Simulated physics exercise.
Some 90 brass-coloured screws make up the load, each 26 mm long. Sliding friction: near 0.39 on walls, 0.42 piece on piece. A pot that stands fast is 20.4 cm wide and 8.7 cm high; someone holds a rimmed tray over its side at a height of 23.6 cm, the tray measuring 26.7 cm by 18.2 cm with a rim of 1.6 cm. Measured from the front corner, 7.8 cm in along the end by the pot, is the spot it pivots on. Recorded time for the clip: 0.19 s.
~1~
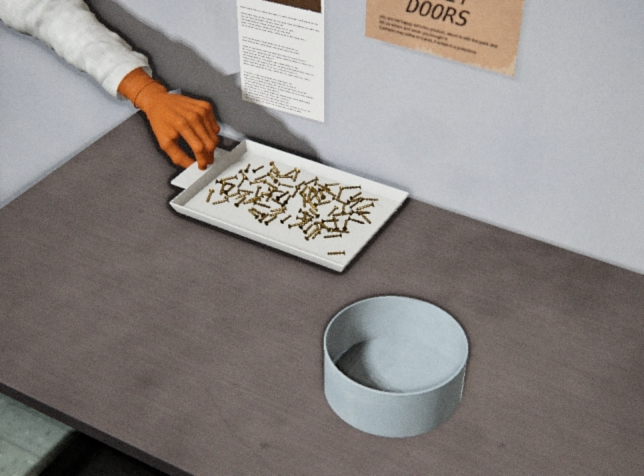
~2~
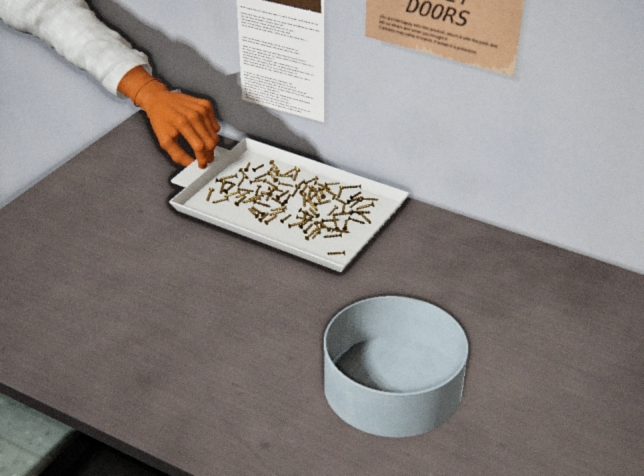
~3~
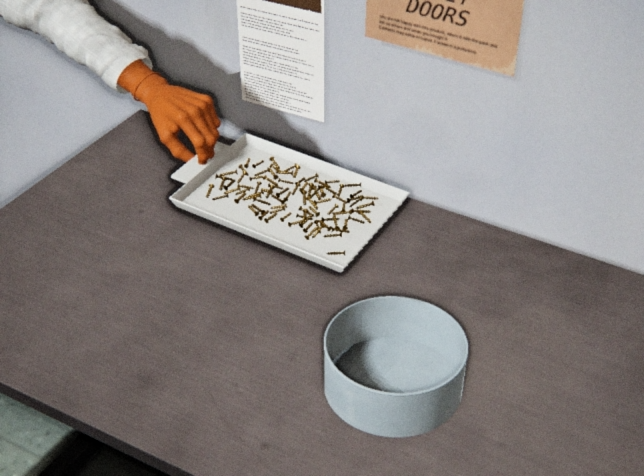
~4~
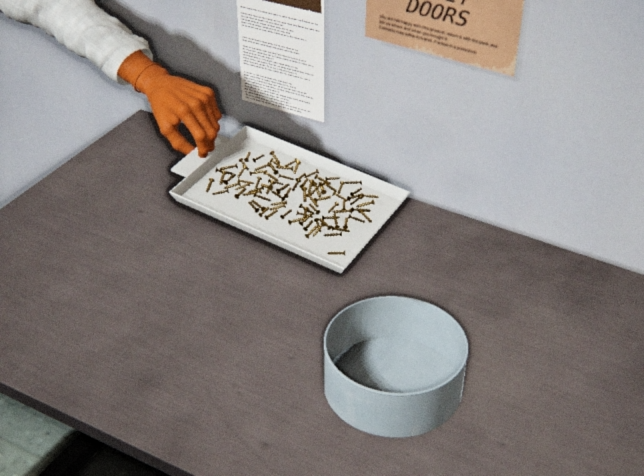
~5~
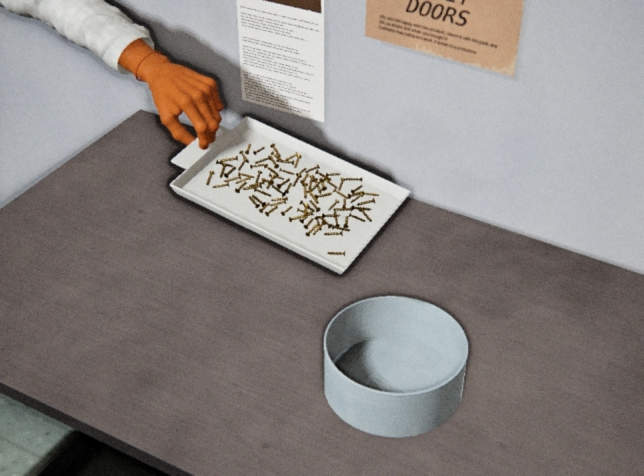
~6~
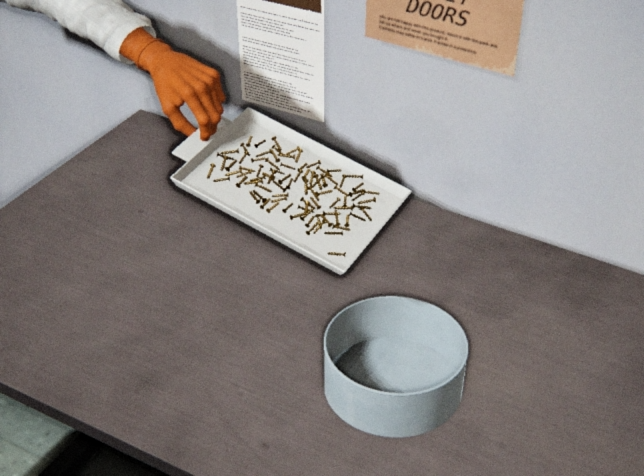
On a dark tabletop beside a grey pot, a gloved orange hand gradually tilting a white tray of brass-coloured screws slightly rightward.
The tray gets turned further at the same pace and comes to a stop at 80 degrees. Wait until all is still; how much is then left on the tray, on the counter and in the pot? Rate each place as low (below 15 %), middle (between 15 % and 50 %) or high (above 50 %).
Ratings: Tray low; counter low; pot high.
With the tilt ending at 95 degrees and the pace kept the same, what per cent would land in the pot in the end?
That comes out at some 95 per cent.
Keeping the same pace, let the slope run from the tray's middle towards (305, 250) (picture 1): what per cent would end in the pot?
Estimate: Near 70 per cent.
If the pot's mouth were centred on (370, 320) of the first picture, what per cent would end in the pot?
It would come to around 65 percent.
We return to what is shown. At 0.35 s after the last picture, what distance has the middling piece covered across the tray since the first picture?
About 7 cm.
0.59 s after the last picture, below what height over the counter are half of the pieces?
Roughly 22 cm.
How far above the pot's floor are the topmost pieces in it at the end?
Top level: Approx. 1.5 cm.
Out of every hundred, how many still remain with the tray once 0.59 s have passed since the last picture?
Some 60 per cent of the load.
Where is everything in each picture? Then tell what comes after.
The first picture shows tray tilt 0 degrees, front corners at (177, 202) and (341, 262); middle of the pieces at (288, 199); pot at (396, 343).
The second picture shows tray tilt 1 degrees, front corners at (177, 201) and (341, 262); middle of the pieces at (288, 198).
The third picture shows tray tilt 2 degrees, front corners at (177, 197) and (341, 263); middle of the pieces at (288, 196).
The fourth picture shows tray tilt 5 degrees, front corners at (177, 191) and (342, 264), lowest corner right front; middle of the pieces at (288, 192).
The fifth picture shows tray tilt 9 degrees, front corners at (177, 184) and (342, 265), lowest corner right front; middle of the pieces at (289, 187).
The sixth picture shows tray tilt 12 degrees, front corners at (178, 177) and (342, 266), lowest corner right front; middle of the pieces at (290, 183); pot at (396, 343).
Then, 0.35 s after the last picture, tilt 45 degrees; the tray holds 100 %, the pot 0 %.
Then, 0.59 s after the last picture, tilt 67 degrees; the tray holds 60 %, the pot 0 %.
Then, 0.94 s after the last picture, tilt 80 degrees; the tray holds 0 %, the pot 85 %.
In the end, tray 0 %, counter 5 %, pot 95 %.
